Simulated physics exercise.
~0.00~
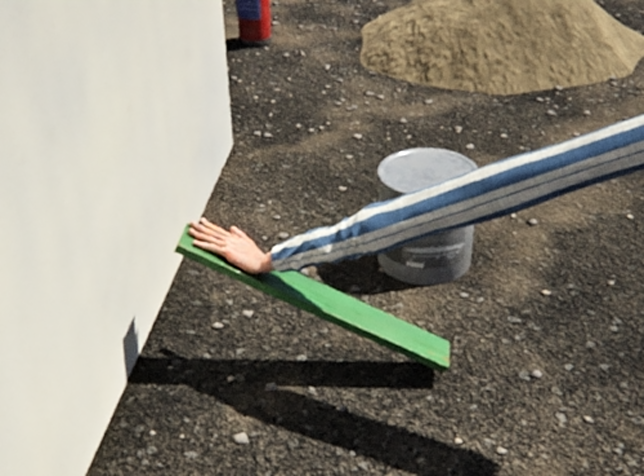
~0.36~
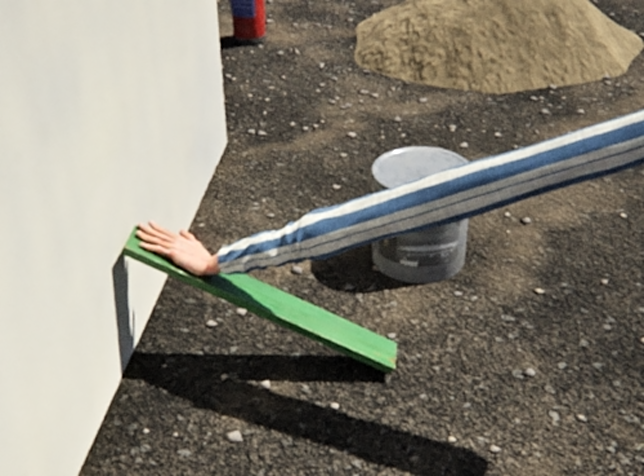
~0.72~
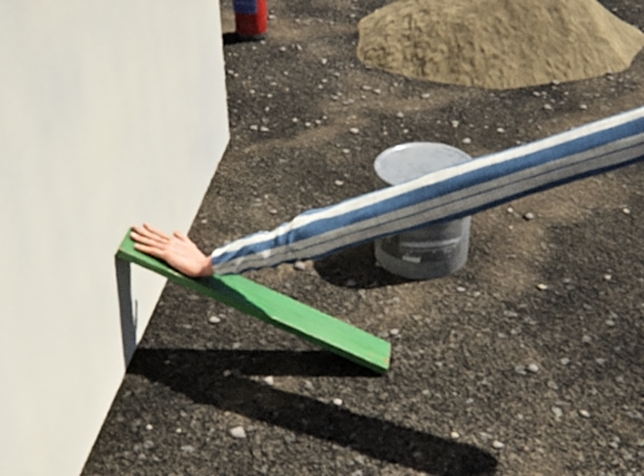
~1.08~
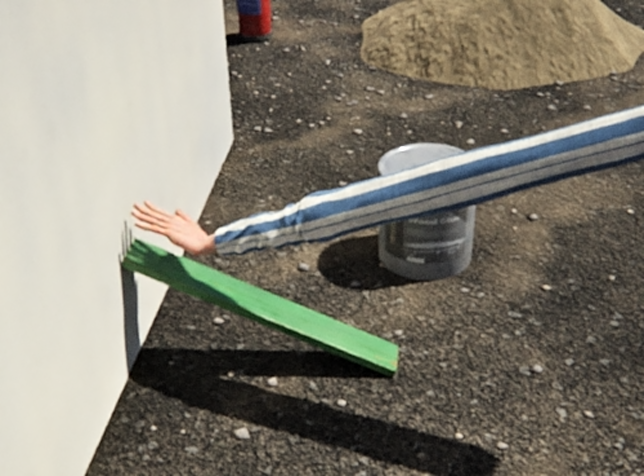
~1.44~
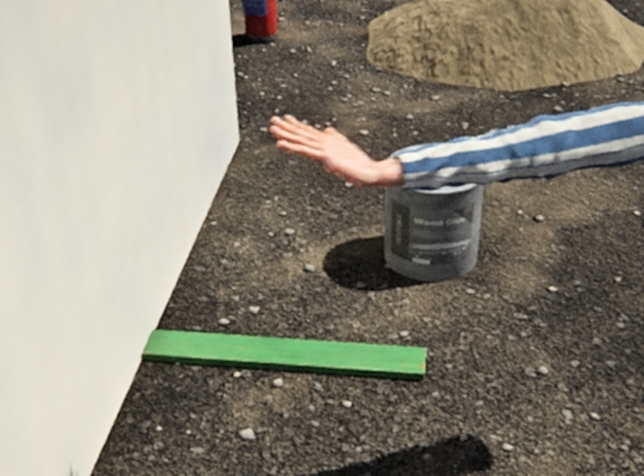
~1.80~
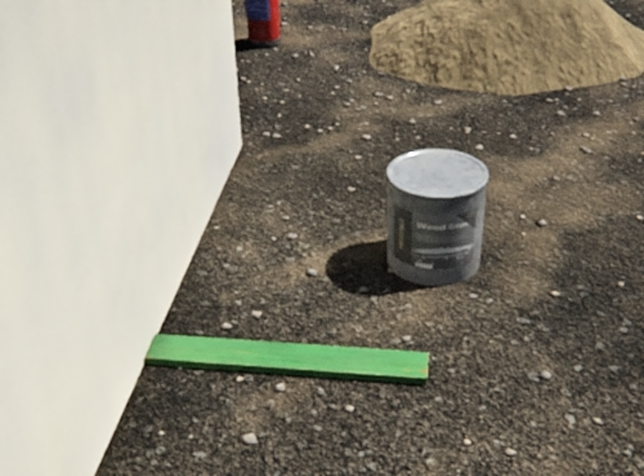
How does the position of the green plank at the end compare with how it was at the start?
At the start the green plank is tilted, with its upper end raised by the wall under a hand. At the end it lies flat on the gravel with one end near the base of the wall.
